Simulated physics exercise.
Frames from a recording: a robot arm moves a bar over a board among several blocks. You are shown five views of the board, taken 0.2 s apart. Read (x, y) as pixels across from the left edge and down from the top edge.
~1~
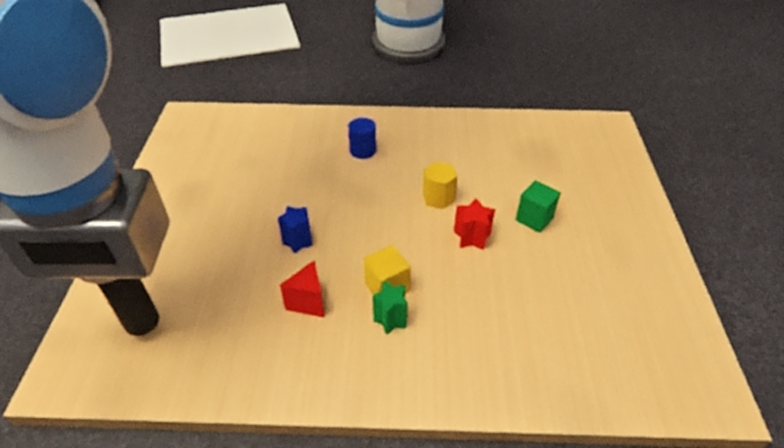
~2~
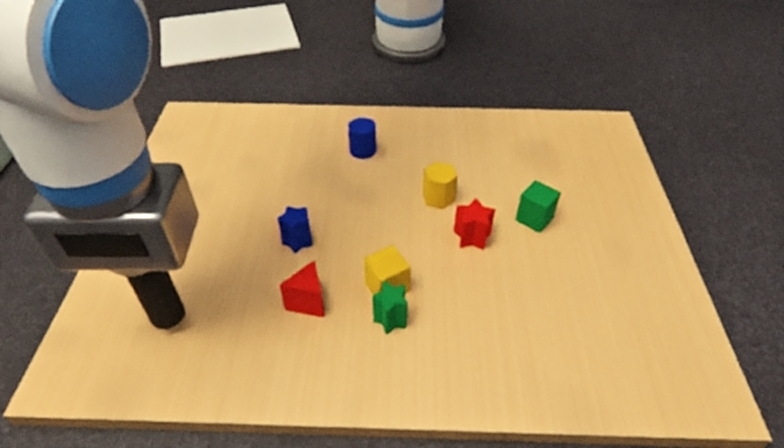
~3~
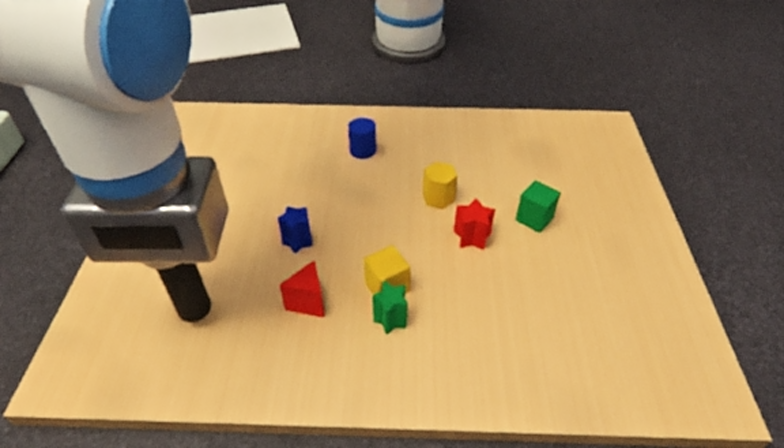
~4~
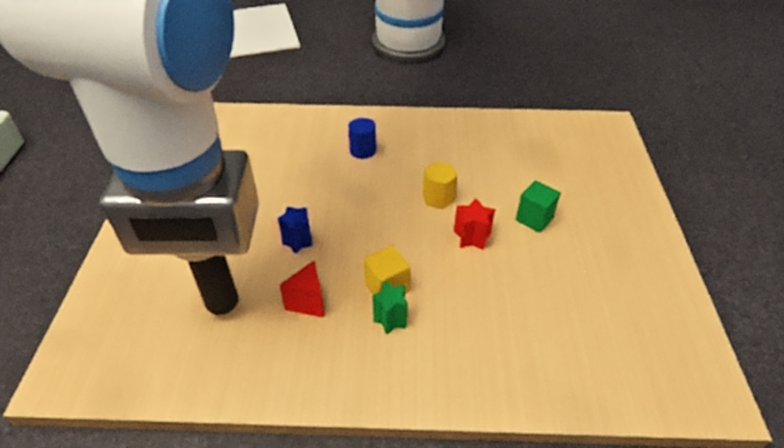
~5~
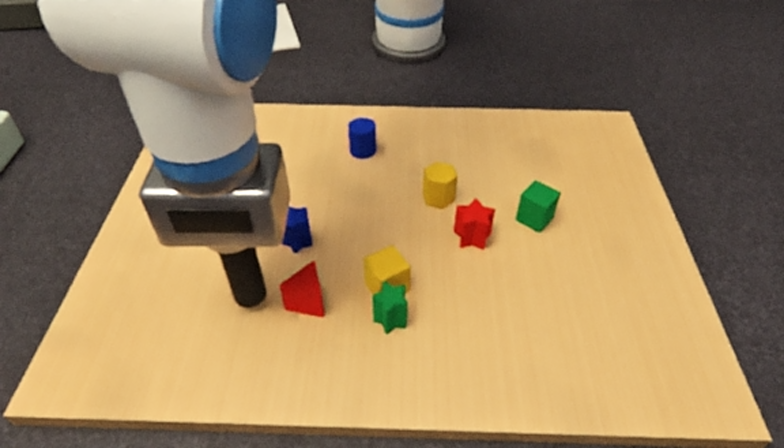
A white and blue robot arm holding a short black bar stands at the left of a pale wooden board on a dark floor, seen from above at an angle. Red, blue, green and yellow blocks, including stars, cubes and a red triangular piece, lie across the board's middle. The arm slides the bar steadily rightward, close to the red triangular piece, while the blocks and camera stay still.
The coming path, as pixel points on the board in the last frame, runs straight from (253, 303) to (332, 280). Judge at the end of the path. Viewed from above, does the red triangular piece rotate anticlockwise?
No.
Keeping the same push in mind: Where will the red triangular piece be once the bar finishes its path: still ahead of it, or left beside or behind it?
The red triangular piece won't stay at the front of the bar.
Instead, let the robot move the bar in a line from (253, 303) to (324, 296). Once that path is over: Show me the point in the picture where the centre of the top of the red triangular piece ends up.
Its top centre lands on (349, 280).
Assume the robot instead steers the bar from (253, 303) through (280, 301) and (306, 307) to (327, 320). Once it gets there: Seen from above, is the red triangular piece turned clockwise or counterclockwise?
Answer: Anticlockwise.
On the path given first. Halfway along, bar at (292, 284); red triangular piece at (312, 280).
At the end, bar at (331, 272); red triangular piece at (324, 281), turned 20° clockwise; yellow square still.
